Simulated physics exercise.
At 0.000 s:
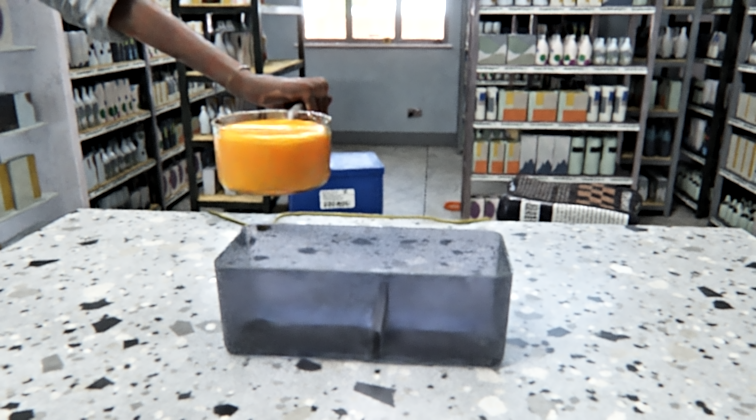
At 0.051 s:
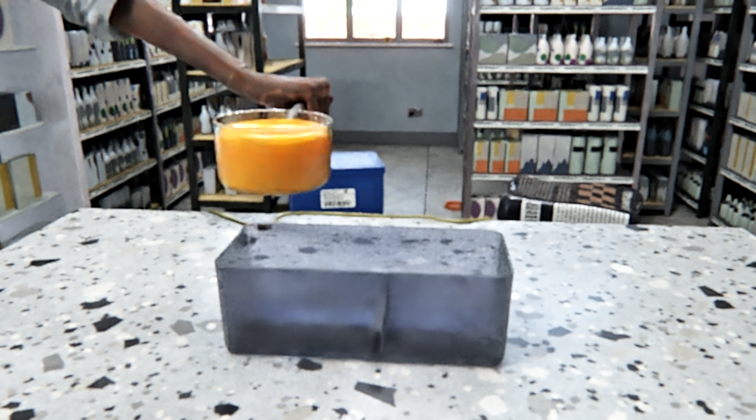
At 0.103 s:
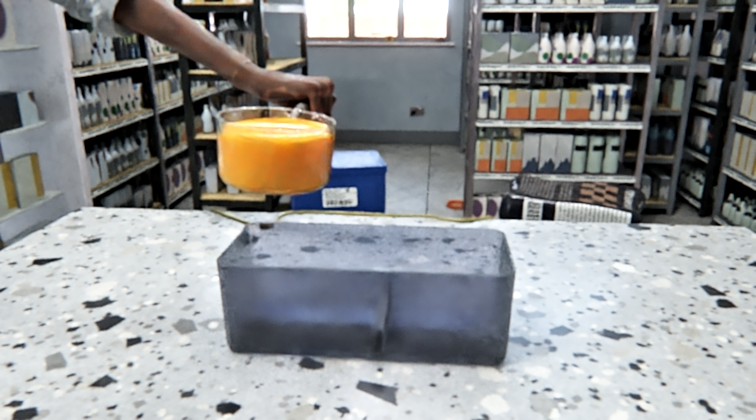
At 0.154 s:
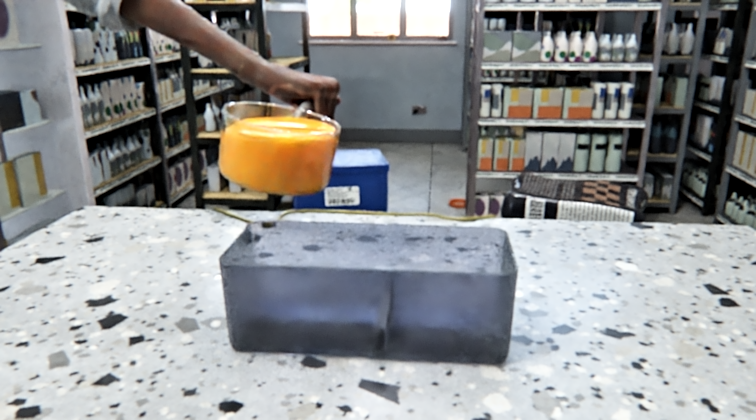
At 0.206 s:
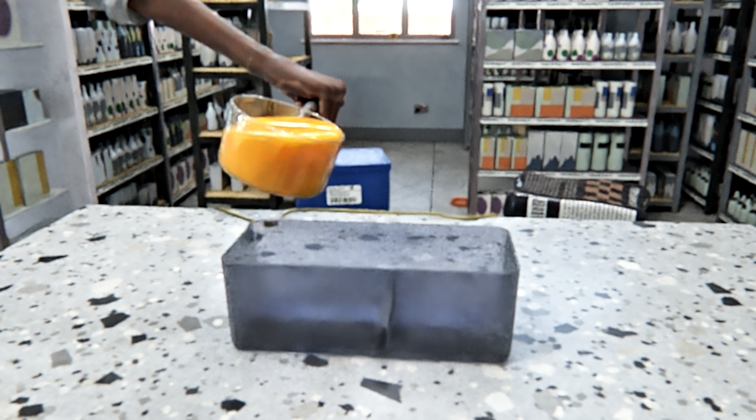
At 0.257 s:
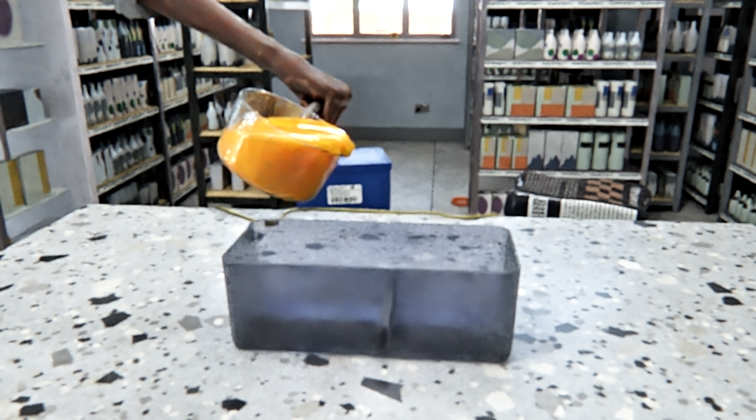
Orange juice in a small clear pot tilting steadily to the right in a hand above an empty oblong basin, reaching the rim.
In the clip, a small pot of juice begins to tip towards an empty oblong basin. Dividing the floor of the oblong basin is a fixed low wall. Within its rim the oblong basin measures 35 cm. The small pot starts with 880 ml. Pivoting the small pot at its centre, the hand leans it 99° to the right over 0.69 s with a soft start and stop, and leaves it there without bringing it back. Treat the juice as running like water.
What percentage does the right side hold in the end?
About 51 per cent.
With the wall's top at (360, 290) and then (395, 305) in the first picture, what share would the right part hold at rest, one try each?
Around 75 and 25 percent, in that order.
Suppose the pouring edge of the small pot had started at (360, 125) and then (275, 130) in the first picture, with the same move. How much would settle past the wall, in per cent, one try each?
I'd say 80 percent on the first go, 15 percent on the next.
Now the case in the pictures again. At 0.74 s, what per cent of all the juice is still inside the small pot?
9 per cent or thereabouts.
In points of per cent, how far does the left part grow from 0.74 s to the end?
Roughly 14 in a hundred.
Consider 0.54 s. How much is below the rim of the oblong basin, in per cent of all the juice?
Fraction in basin: Approx. 30%.
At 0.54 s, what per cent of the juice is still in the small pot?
36 %.
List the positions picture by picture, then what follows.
The first frame shows tilt 0°; pouring edge (329, 122); surface from (221, 128) to (328, 130); the oblong basin's rim runs from (231, 244) to (507, 253); the wall's top is at (381, 304).
The second frame shows tilt 1°; pouring edge (330, 123); surface from (221, 127) to (329, 130).
The third frame shows tilt 5°; pouring edge (334, 127); surface from (224, 125) to (333, 130).
The fourth frame shows tilt 12°; pouring edge (339, 132); surface from (228, 125) to (337, 130).
The fifth frame shows tilt 20°; pouring edge (343, 140); surface from (230, 124) to (344, 135); 1 per cent is over the edge.
The sixth frame shows tilt 30°; pouring edge (344, 150); surface from (231, 126) to (342, 142); 4 per cent is over the edge.
After 0.54 s the tilt is 87° and 35 per cent is still to pour, 8 is left of the wall and 23 right of it.
After 0.74 s the tilt is 99° and 9 per cent is still to pour, 34 is left of the wall and 52 right of it.
After 0.96 s the tilt is 99° and 2 per cent is still to pour, 44 is left of the wall and 50 right of it.
After 1.19 s the tilt is 99° and 0 per cent is still to pour, 47 is left of the wall and 51 right of it.
In the end 48 per cent lies left of the wall, 51 right of it and 1 outside.
